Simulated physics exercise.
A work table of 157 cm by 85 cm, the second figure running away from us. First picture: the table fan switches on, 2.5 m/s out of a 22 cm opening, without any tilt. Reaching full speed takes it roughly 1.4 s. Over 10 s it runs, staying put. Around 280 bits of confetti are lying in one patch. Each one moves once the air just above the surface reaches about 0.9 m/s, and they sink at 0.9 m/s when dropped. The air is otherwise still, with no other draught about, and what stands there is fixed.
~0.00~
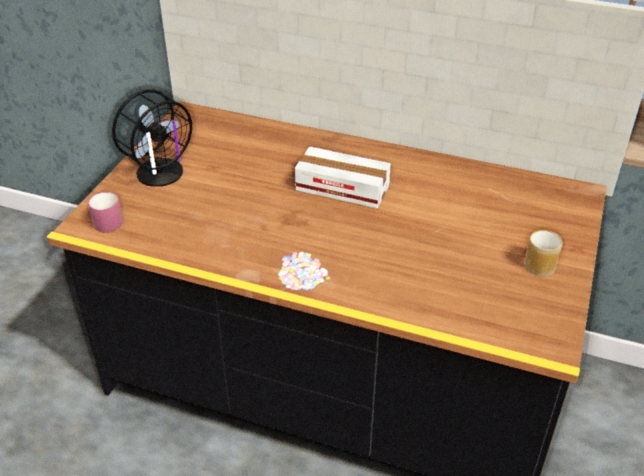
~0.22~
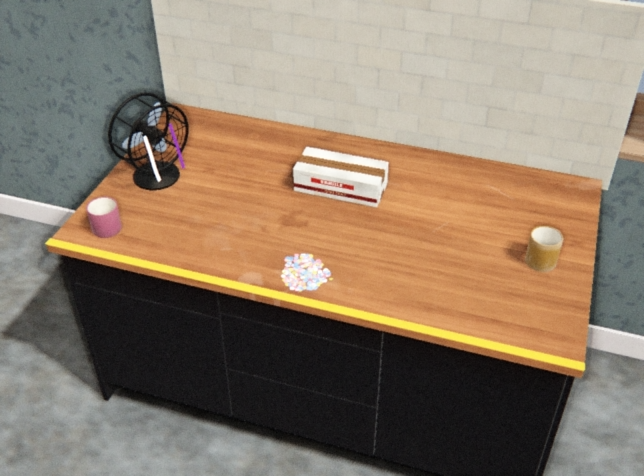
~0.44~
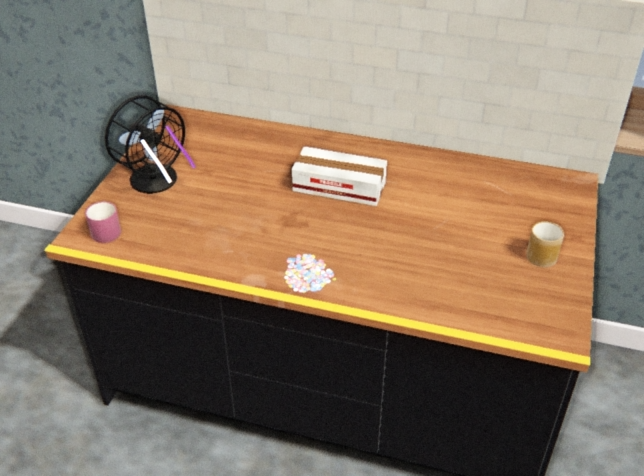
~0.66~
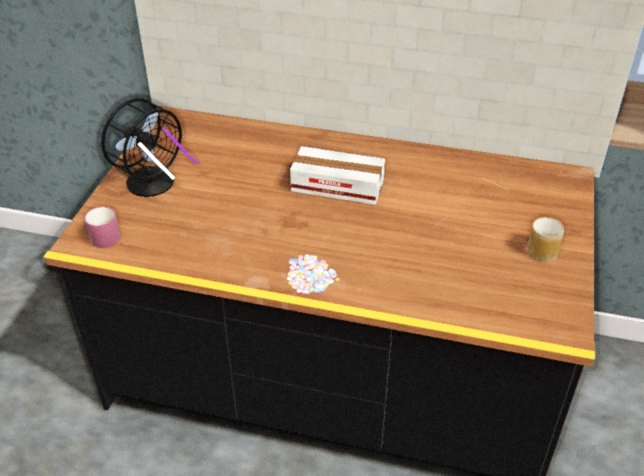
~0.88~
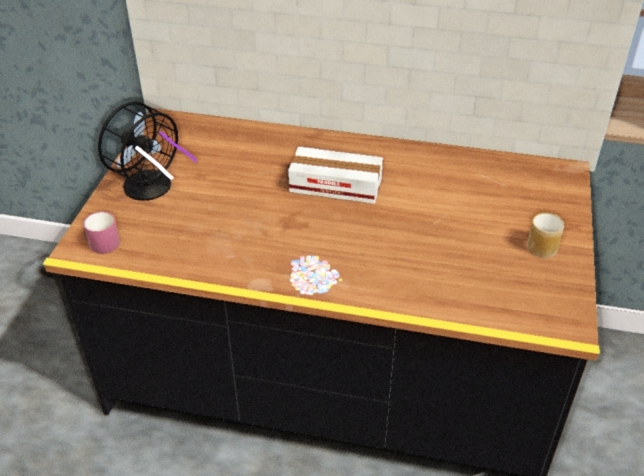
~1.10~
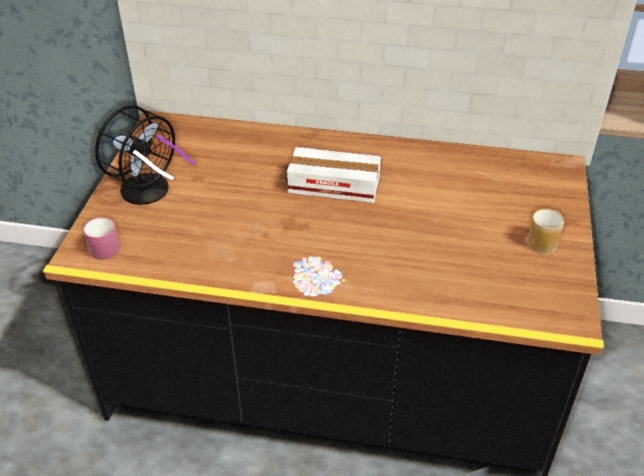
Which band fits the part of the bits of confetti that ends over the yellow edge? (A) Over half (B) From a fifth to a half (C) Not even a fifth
The answer is A.
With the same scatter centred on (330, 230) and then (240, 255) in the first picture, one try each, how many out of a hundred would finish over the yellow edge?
First try about 0 per cent, second about 100 per cent.
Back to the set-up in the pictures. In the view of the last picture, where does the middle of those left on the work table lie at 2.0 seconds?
Approx. centre at (454, 313) px.
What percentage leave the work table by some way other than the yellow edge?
It comes out at some 5 %.
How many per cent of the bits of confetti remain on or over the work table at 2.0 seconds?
Some 30 per cent.
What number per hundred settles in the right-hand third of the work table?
I'd estimate around 1 per cent.
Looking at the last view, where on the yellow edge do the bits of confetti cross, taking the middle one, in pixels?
Near (397, 320).
After 2.0 s, 82 % are on the move or not yet settled, 69 % are over the yellow edge; the middle of those still in play is near (466, 319).
After 3.2 s, 1 % are on the move or not yet settled, 94 % are over the yellow edge.
After 5.5 s, 1 % are on the move or not yet settled, 94 % are over the yellow edge.
After 10.0 s, at the end, 94 % are over the yellow edge.
